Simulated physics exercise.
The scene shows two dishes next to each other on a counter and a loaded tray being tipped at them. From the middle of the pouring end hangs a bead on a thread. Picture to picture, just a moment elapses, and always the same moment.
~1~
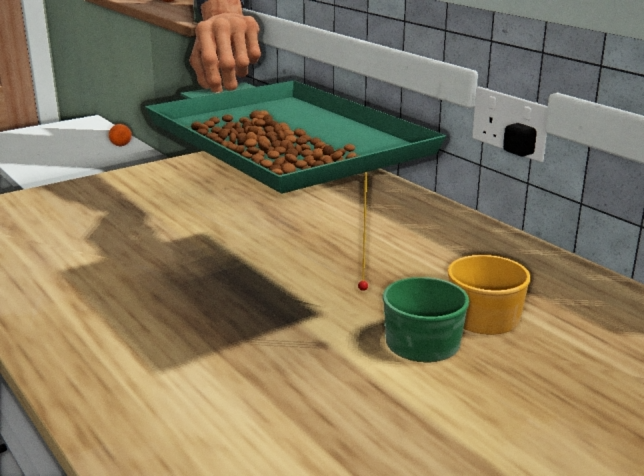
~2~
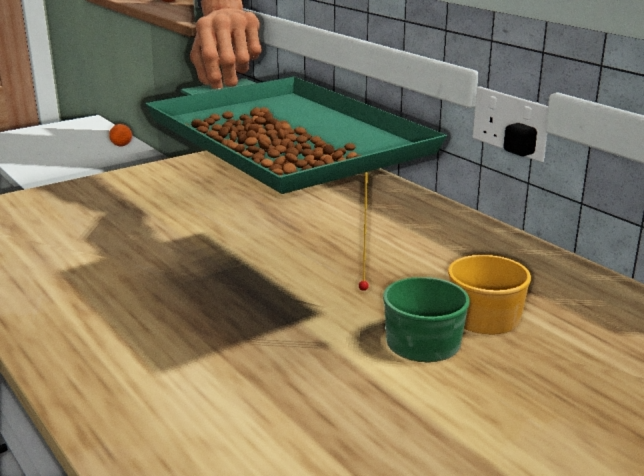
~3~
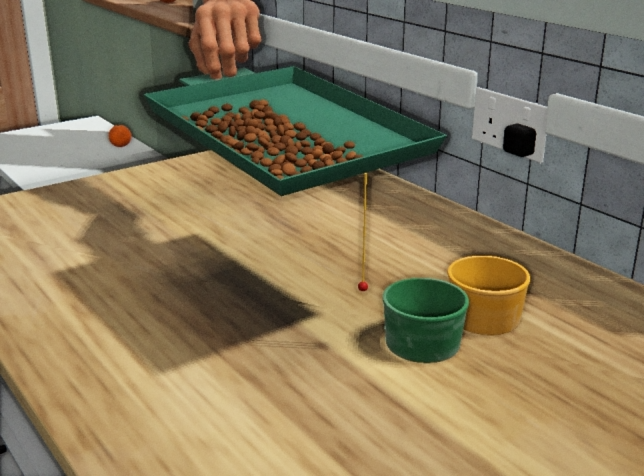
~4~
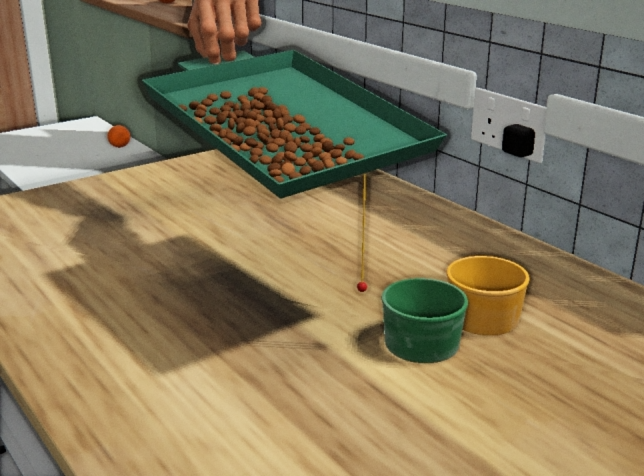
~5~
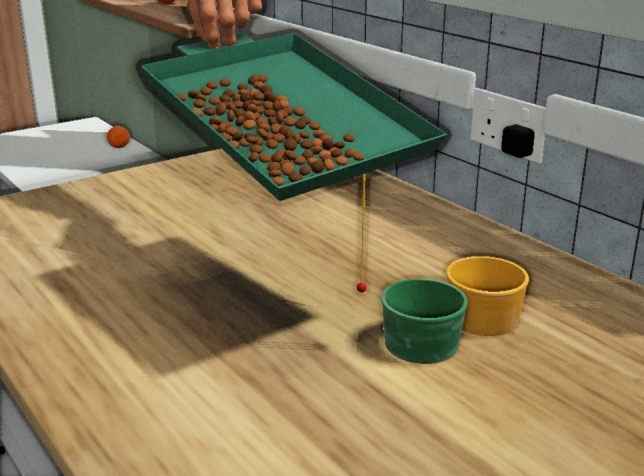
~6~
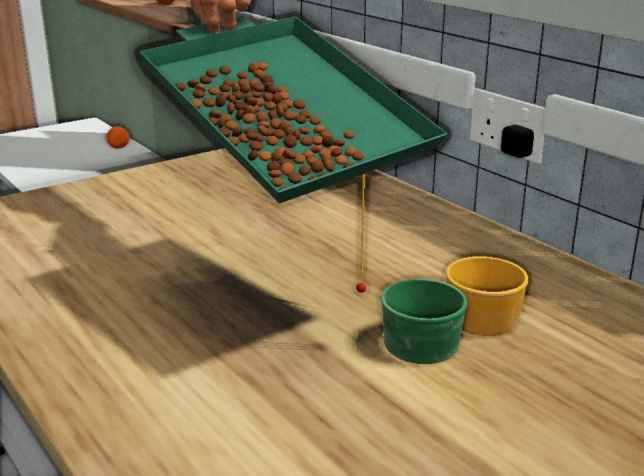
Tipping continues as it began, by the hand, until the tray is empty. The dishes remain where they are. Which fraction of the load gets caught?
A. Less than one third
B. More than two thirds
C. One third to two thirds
Option A: Less than one third.
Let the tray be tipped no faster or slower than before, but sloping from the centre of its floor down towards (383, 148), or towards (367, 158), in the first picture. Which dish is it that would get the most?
Result 1: The left-hand one; result 2: The left-hand one.
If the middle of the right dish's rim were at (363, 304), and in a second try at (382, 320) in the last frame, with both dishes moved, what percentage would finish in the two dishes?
50 %, then 90 %.
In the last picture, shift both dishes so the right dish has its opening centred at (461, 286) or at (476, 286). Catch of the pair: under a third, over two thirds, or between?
First place: Below one third. Second place: Under a third.
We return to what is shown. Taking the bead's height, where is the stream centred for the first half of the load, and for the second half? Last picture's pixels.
Initially about (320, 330); subsequently about (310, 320).
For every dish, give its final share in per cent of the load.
Result - left dish: 0 %; right dish: 0 %.
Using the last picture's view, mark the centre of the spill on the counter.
My estimate puts the centre near (326, 399).
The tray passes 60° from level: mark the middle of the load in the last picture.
Near (305, 159).
Just after the last frame, tray tipped steeply; almost all on the tray; just a few in the air.
A moment on, tray tipped right over; roughly a quarter on the tray; roughly half outside both; about a tenth in the air.
Further on, tray tipped past a quarter turn; just a few in the left dish; almost all outside both.
When it is over, tray tipped past a quarter turn; just a few in the left dish; not one in the right dish; almost all outside both.
